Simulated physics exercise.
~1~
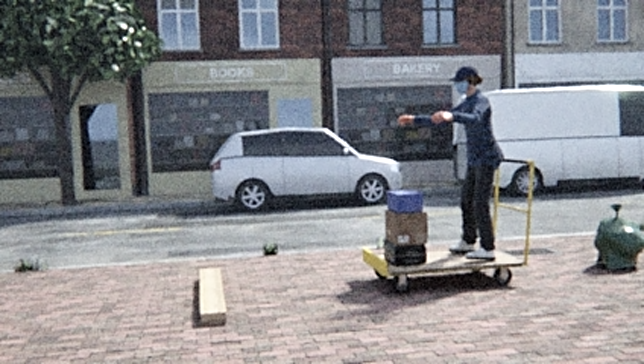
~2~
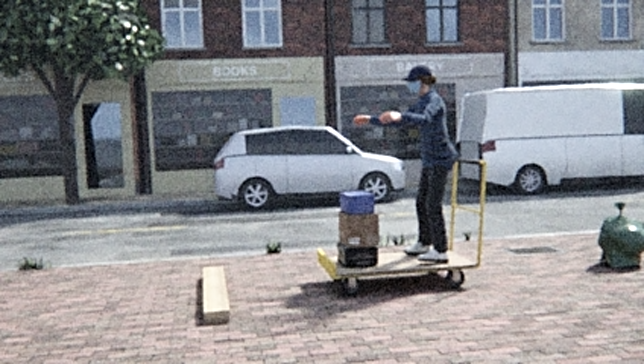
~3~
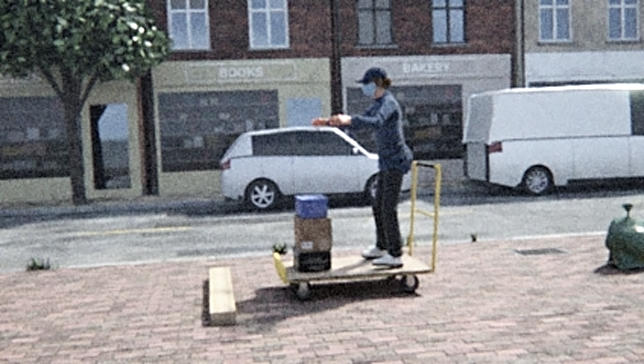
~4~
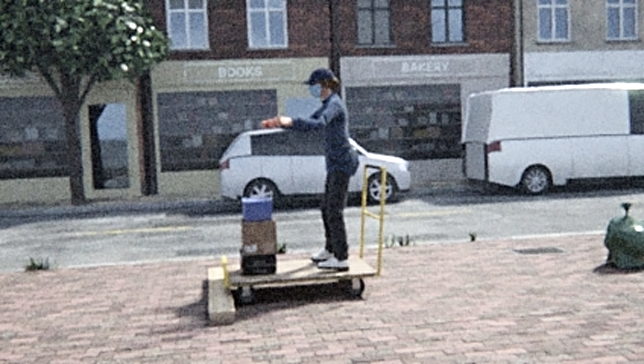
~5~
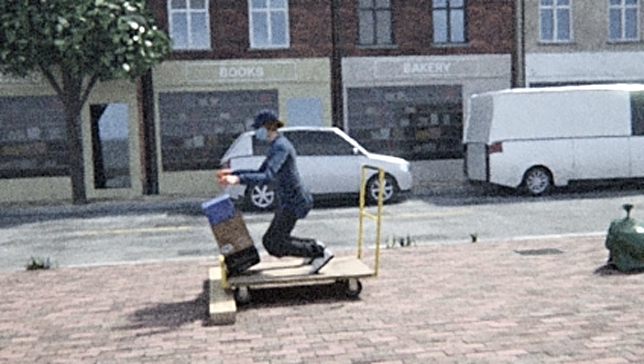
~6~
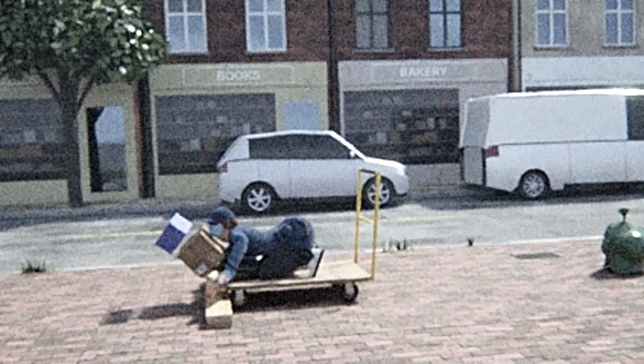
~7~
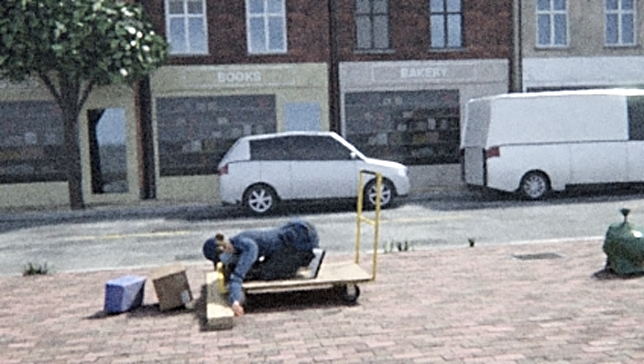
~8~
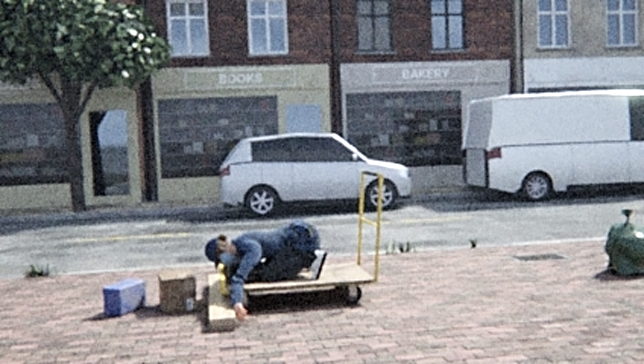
The video shows a masked person in a cap riding a flatbed trolley leftward past shops until it stops against a kerb; the stacked load tips, the blue box and brown carton tumble onto the bricks beyond, and the rider falls forward, ending slumped face down on the deck.
